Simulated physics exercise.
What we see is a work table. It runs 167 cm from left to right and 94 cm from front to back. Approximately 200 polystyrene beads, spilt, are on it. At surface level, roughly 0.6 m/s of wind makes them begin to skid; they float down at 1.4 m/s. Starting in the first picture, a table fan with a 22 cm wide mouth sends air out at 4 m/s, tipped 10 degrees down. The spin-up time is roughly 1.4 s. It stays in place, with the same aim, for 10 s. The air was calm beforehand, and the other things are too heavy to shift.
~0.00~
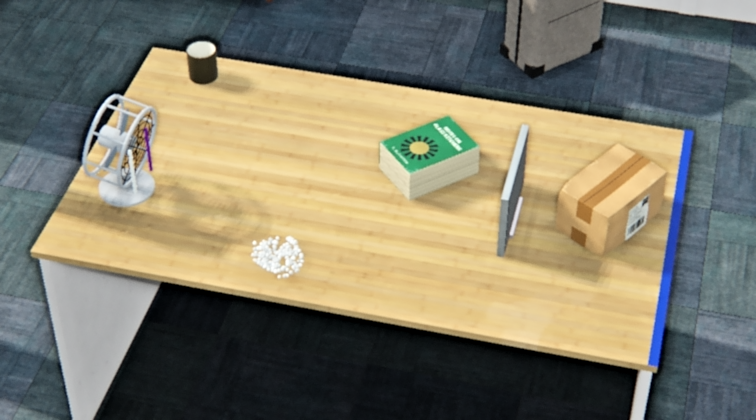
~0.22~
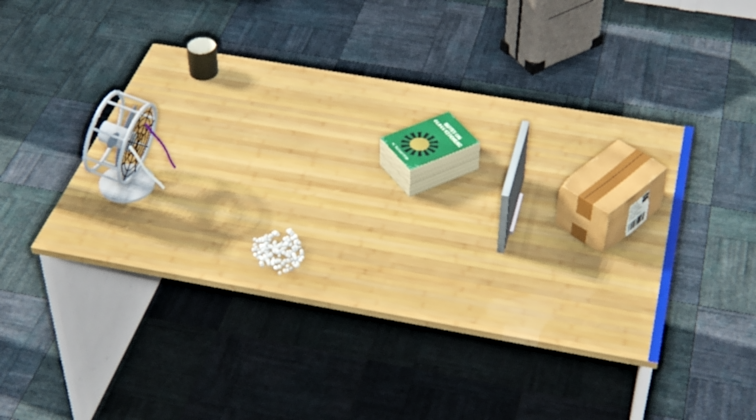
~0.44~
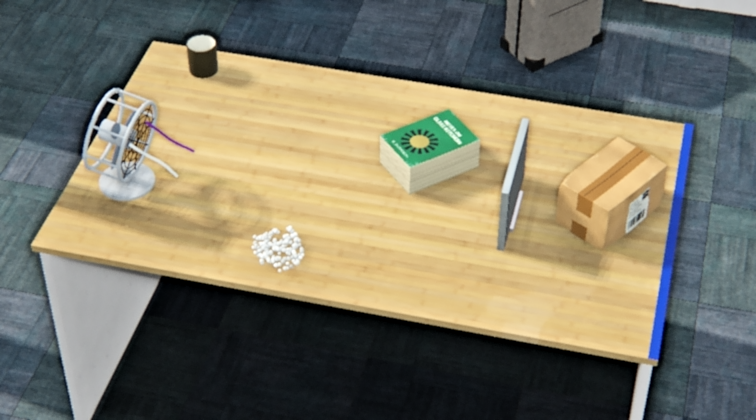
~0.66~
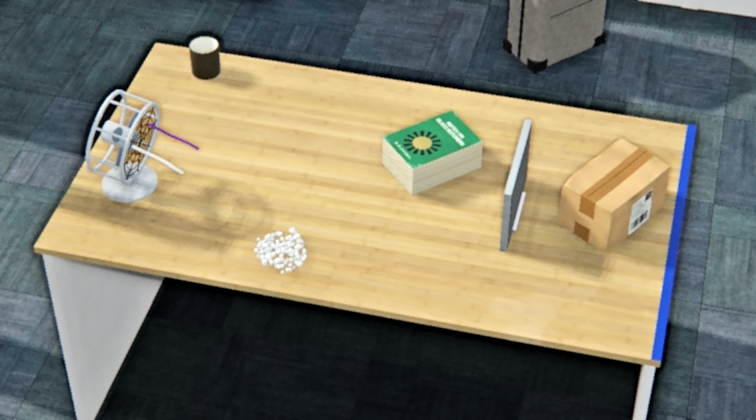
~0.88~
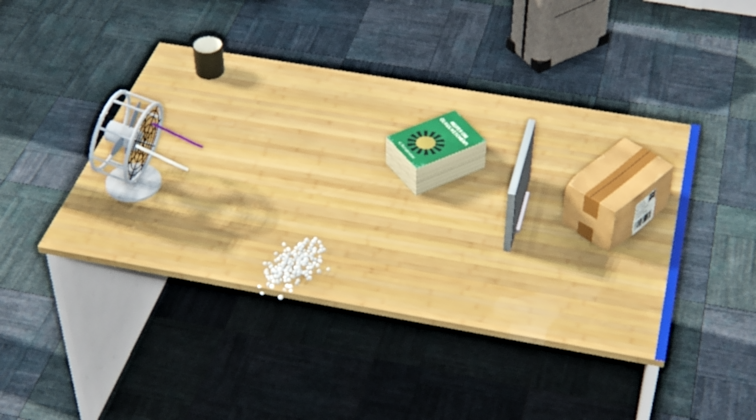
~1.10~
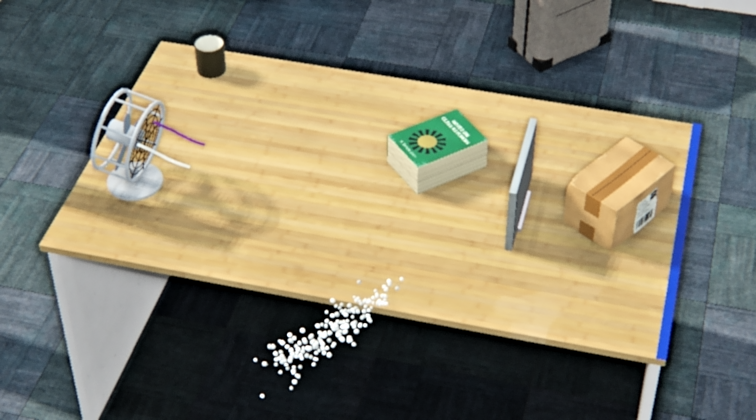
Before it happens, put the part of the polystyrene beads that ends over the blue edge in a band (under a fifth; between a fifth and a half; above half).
The fraction is smaller than a fifth.
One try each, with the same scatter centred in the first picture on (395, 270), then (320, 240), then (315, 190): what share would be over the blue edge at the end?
In turn: 10 per cent, 30 per cent, 0 per cent.
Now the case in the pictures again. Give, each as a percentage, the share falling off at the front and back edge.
About 100 % front, about 0 % back.
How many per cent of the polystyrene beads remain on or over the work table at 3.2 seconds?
I'd say close to 0 % are still there.
After 2.0 s, 0 % are over the blue edge; 100 % have settled or left.
After 3.2 s, 0 % are over the blue edge; 100 % have settled or left.
After 5.5 s, 0 % are over the blue edge; 100 % have settled or left.
After 10.0 s, at the end, 0 % are over the blue edge.
